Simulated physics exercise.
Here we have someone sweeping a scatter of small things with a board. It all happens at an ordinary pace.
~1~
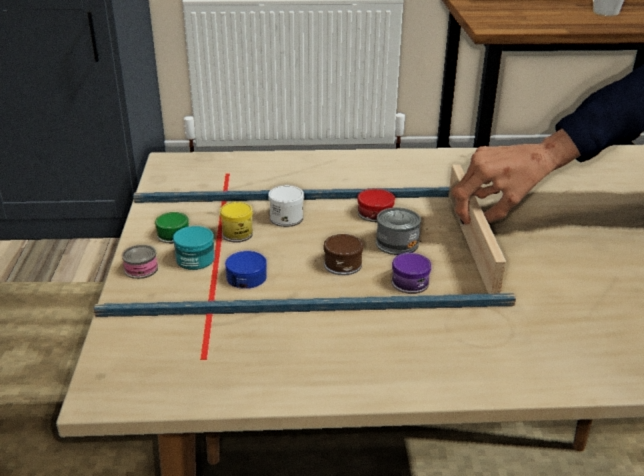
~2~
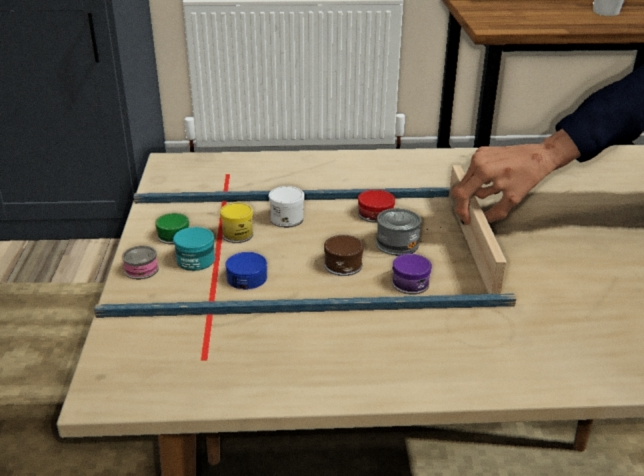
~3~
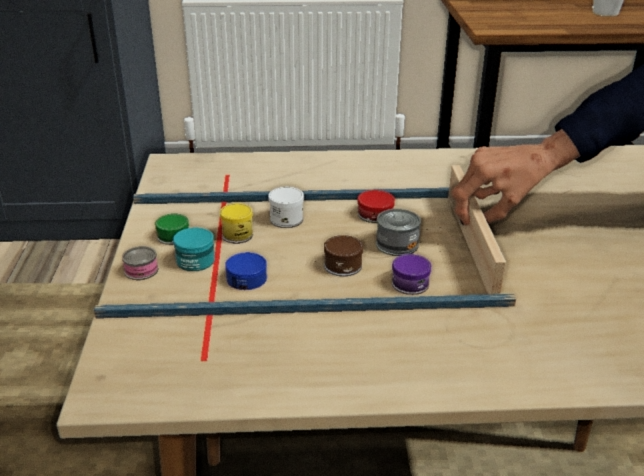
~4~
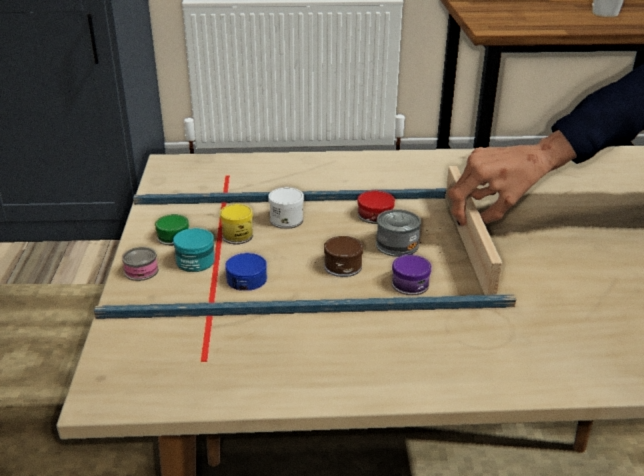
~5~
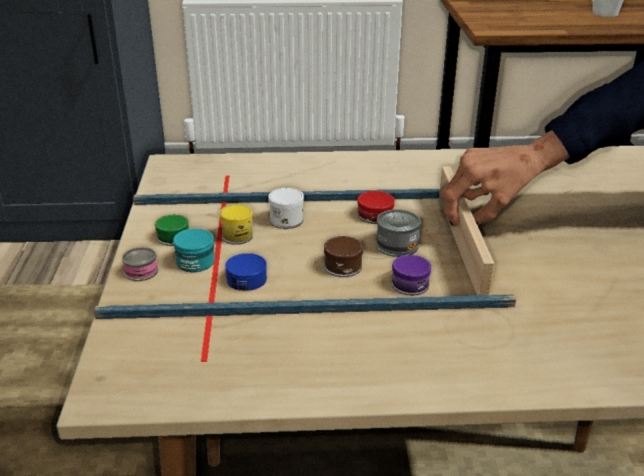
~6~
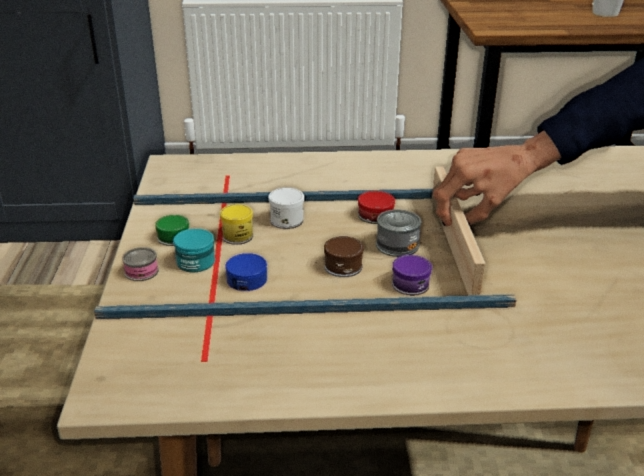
On a pale wooden table, a hand slides an upright board slightly left towards scattered colourful pots, which stay still.
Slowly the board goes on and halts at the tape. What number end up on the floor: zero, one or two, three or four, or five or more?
The number that fall off is zero.
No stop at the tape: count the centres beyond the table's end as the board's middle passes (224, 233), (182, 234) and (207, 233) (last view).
The counts: 0, 2 and 0.
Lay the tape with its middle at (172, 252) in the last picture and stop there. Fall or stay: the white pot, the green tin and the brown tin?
The white pot tumbles off, the green tin tumbles off, the brown tin stays on.
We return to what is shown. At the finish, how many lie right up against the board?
4 of them.
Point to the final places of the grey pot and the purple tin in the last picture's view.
First (197, 235), then (193, 285).
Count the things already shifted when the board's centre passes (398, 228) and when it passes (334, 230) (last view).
First 3, then 5.
Soon after, none off yet; pink pot at rest near (141, 264); green tin at rest near (173, 230); turquoise tub at rest near (195, 251).
In the end, the number that fall off is zero.
